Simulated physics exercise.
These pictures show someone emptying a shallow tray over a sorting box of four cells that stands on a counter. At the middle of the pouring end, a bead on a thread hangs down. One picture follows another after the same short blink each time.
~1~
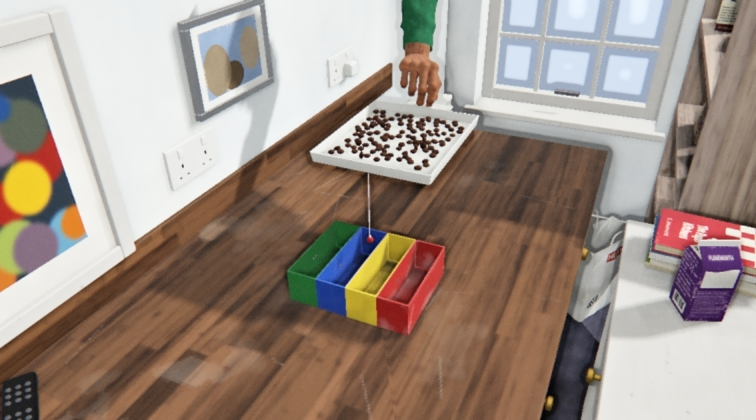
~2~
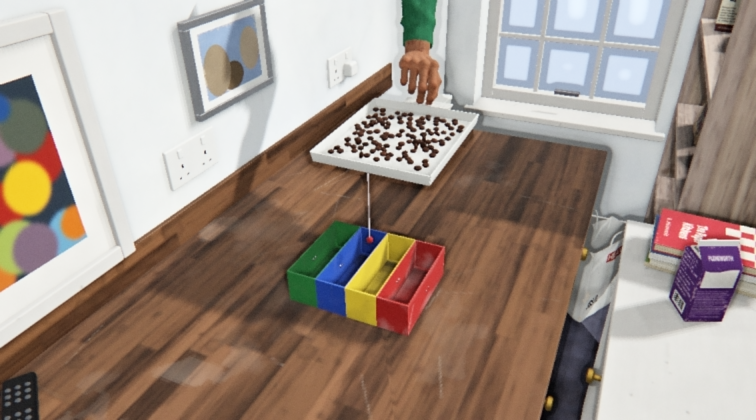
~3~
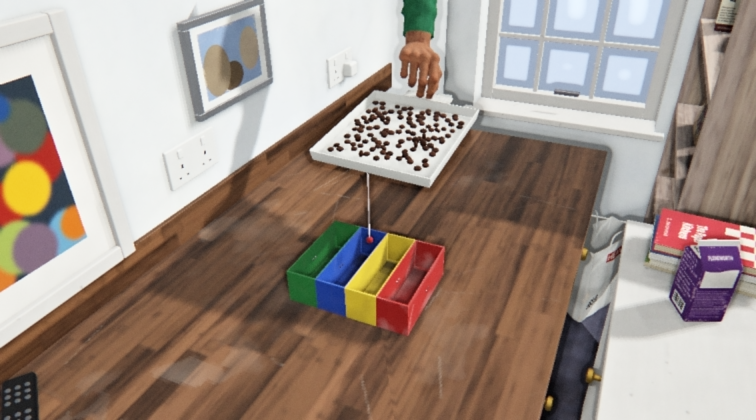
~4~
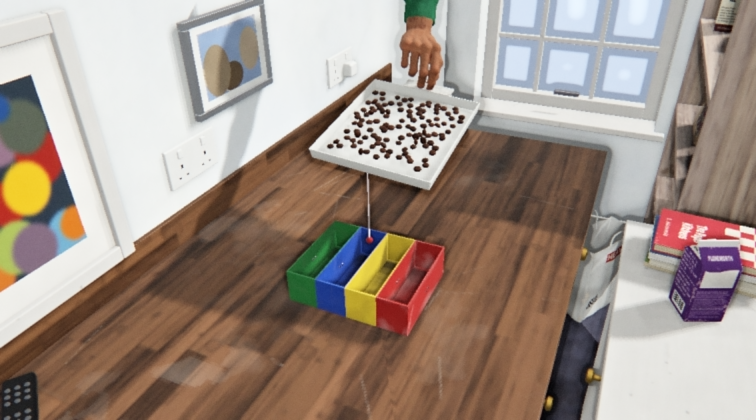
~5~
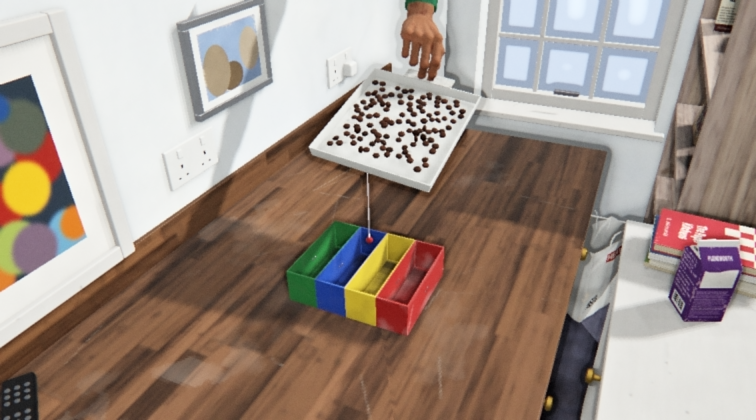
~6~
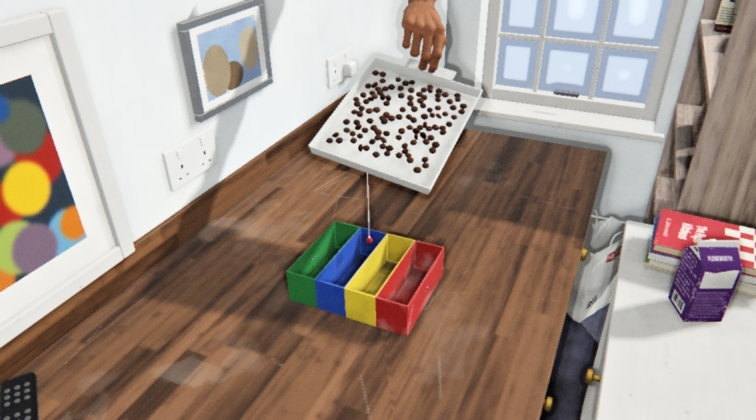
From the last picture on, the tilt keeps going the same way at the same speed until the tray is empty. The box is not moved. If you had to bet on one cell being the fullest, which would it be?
I would bet on the red cell.
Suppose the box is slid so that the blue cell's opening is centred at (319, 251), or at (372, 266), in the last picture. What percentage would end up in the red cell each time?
Roughly 10 % and 30 %.
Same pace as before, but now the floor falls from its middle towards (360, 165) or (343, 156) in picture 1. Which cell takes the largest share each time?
The first time it's the green cell, the second time it's the green cell.
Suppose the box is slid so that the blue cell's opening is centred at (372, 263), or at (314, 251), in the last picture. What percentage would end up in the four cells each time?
Some 90 and then some 0 per cent.
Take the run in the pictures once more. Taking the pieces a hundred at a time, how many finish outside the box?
30 %.
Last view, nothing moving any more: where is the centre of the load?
At about (413, 294), give or take.
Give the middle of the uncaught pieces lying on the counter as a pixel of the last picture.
Roughly at (457, 338).
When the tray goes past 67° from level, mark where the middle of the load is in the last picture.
Centre estimate: (415, 179).
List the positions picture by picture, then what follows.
In the first picture, corners of the pouring end at (313, 151) and (430, 174), level; middle of the load at (399, 136), flat chocolate drops; bead on its thread at (370, 240); green cell at (303, 286); blue cell at (331, 295); yellow cell at (361, 304); red cell at (392, 313).
In the second picture, corners of the pouring end at (313, 151) and (430, 175), level; middle of the load at (399, 135).
In the third picture, corners of the pouring end at (312, 150) and (429, 177), tipped barely, lowest at the right corner; middle of the load at (399, 132).
In the fourth picture, corners of the pouring end at (312, 148) and (429, 181), tipped a little, lowest at the right corner; middle of the load at (399, 127).
In the fifth picture, corners of the pouring end at (312, 146) and (429, 184), tipped clearly, lowest at the right corner; middle of the load at (399, 122).
In the sixth picture, corners of the pouring end at (311, 145) and (429, 187), tipped clearly, lowest at the right corner; middle of the load at (399, 117); green cell at (302, 287); blue cell at (331, 295); yellow cell at (361, 304); red cell at (392, 314).
Soon, tray tipped steeply; nearly all on the tray; a small part falling or outside the box.
A while on, tray tipped past a quarter turn; a small part on the tray; about half in the red cell; a small part in the yellow cell; about a third falling or outside the box.
Towards the end, tray tipped past a quarter turn; about two thirds in the red cell; a small part in the yellow cell; a stray few in the blue cell; about a quarter falling or outside the box.
Finally, tray tipped past a quarter turn; about two thirds in the red cell; a small part in the yellow cell; a stray few in the blue cell; none in the green cell; about a quarter outside the box.
